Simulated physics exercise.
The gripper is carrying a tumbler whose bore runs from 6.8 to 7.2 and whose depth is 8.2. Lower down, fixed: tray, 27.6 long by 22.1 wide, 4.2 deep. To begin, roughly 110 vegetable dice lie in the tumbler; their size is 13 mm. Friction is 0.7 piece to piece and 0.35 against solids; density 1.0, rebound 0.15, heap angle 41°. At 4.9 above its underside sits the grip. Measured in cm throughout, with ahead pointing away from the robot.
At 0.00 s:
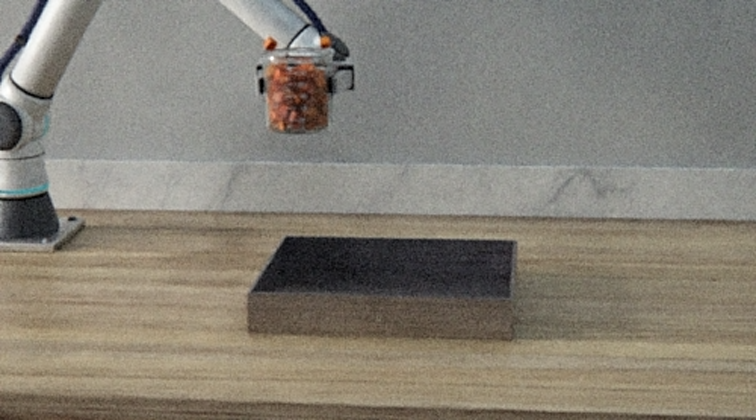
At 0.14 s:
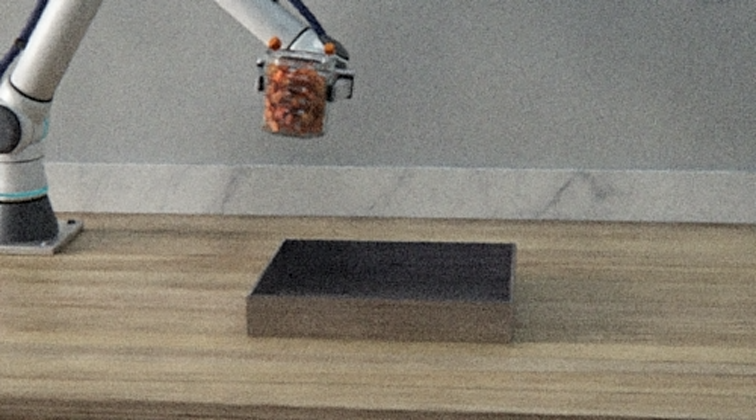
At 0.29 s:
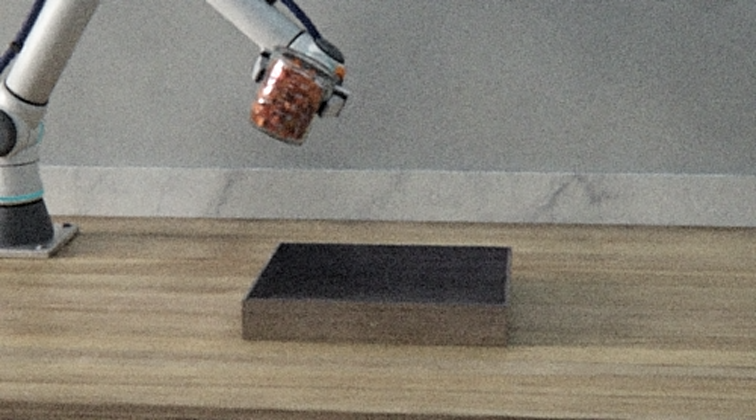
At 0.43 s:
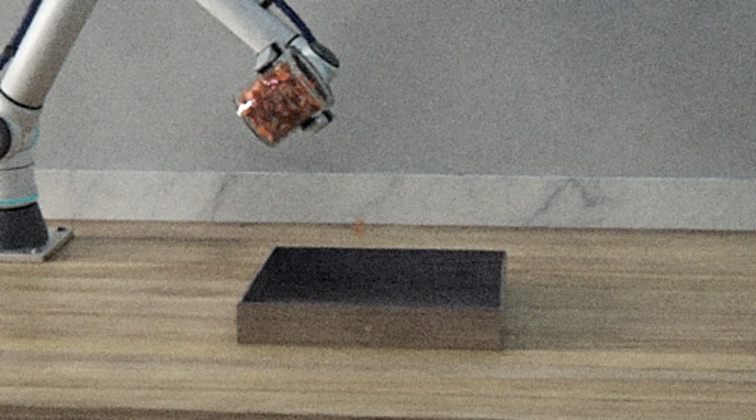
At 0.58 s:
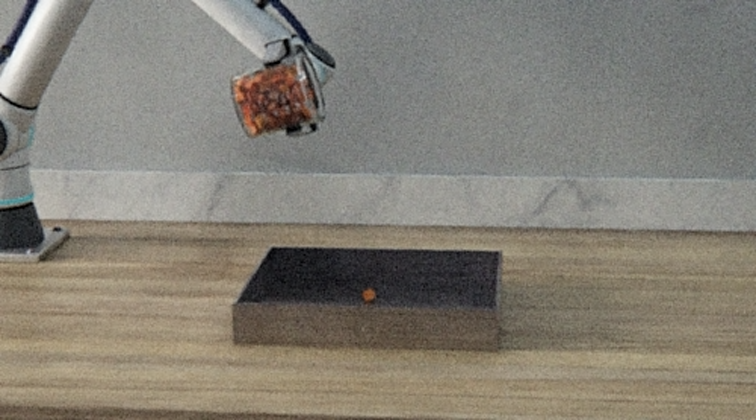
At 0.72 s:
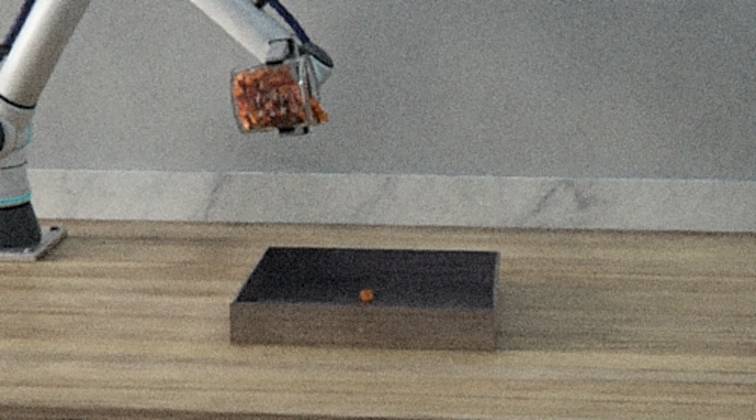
Above a shallow dark tray on a wooden counter, a robot arm tilted a clear tumbler of orange-red diced pieces steadily onto its side, and one small piece dropped into the tray.
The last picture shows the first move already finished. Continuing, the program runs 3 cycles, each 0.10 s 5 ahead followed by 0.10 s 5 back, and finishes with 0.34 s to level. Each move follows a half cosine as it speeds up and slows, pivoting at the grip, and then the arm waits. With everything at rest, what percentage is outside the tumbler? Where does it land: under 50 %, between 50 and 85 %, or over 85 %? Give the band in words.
It falls in the band over 85 %.
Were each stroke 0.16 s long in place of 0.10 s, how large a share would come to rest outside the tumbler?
In that case about 60 in a hundred.
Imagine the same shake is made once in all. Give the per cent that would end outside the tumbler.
Estimate for that case: 80 %.
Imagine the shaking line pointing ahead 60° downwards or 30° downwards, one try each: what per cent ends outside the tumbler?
Roughly 30 per cent, then 60 per cent.
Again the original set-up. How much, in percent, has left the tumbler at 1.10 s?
About 80 in a hundred parts are out by then.
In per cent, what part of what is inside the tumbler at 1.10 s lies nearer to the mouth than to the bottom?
Something near 100 per cent is there.
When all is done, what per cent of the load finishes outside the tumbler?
95 per cent, more or less.
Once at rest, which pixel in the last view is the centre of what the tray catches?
It sits close to (421, 306).
After 1.10 s, tilted 81° forward, highest piece 25 above the table; 72 in the tray, 25 in the tumbler, 2 on the table or floor, 14 in flight or on a rim.
After 1.47 s, tilted 47° forward, highest piece 24 above the table; 101 in the tray, 5 in the tumbler, 5 on the table or floor, 2 in flight or on a rim.
After 1.86 s, level, highest piece 22 above the table; 103 in the tray, 5 in the tumbler, 5 on the table or floor.
After 2.91 s, level, highest piece 22 above the table; 103 in the tray, 5 in the tumbler, 5 on the table or floor.
At rest, 103 in the tray, 5 in the tumbler, 5 on the table or floor. That is 96 % outside the tumbler.
